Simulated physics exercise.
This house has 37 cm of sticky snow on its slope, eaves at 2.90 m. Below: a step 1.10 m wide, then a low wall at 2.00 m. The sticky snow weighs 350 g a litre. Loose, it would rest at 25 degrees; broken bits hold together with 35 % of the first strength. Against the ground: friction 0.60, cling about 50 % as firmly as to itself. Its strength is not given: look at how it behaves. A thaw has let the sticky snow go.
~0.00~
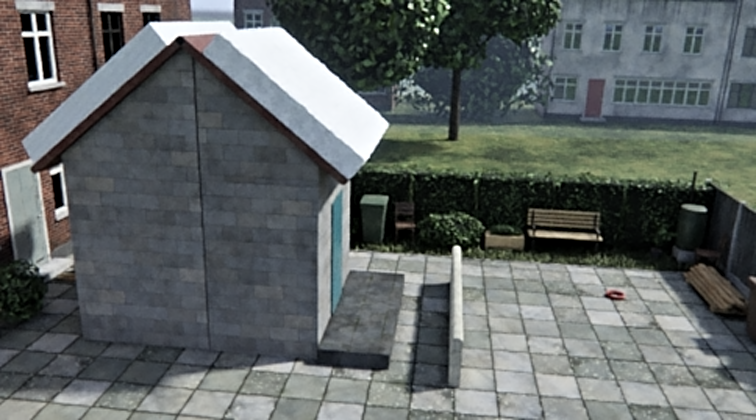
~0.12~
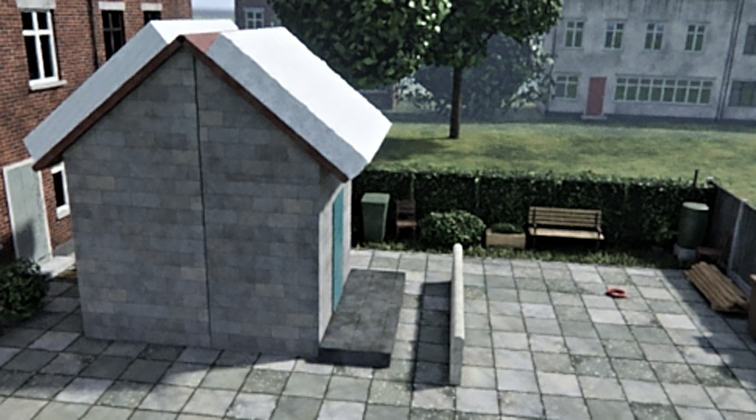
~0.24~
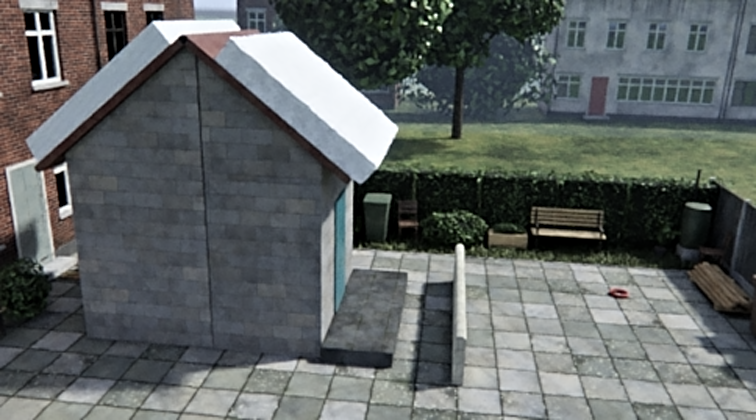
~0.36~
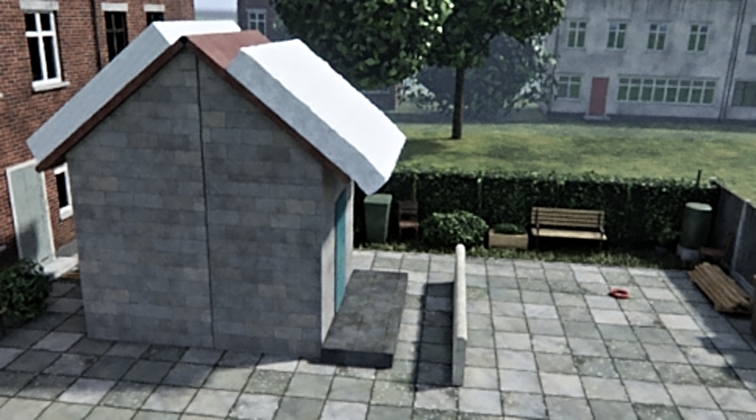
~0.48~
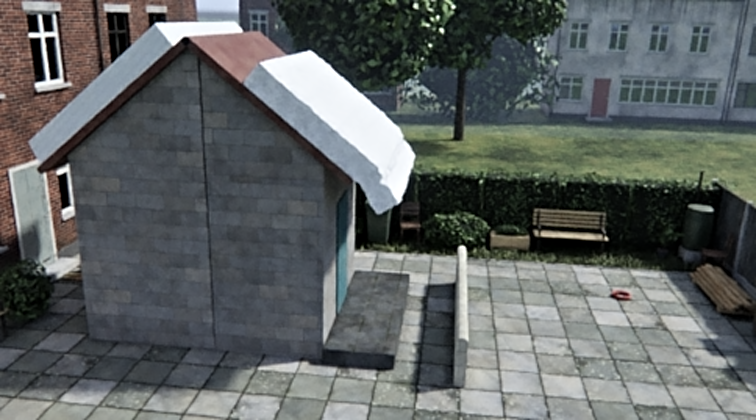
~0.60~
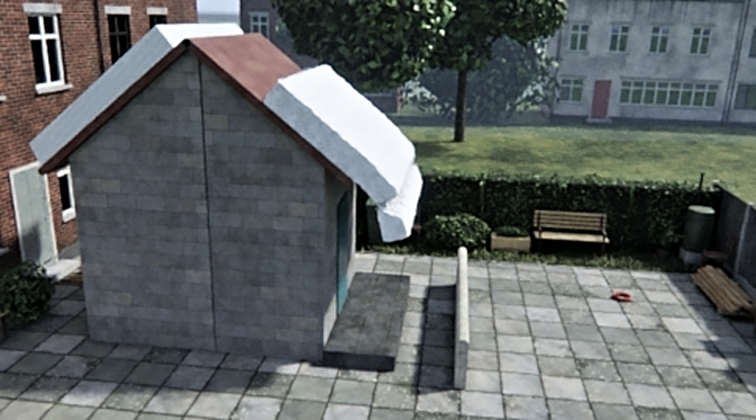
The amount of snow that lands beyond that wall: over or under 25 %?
It comes out over 25 %.
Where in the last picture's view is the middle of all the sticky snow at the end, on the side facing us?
Around (474, 366).
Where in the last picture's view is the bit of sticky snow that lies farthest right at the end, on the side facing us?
Near (751, 402).
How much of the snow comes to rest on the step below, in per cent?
Near 16 %.
After 1.04 s, 21 % is still on the roof and 0 % is past the low wall.
After 1.56 s, none is still on the roof and 33 % is past the low wall.
After 2.08 s, none is still on the roof and 33 % is past the low wall.
After 2.60 s, none is still on the roof and 33 % is past the low wall.
After 2.70 s, none is still on the roof and 33 % is past the low wall.
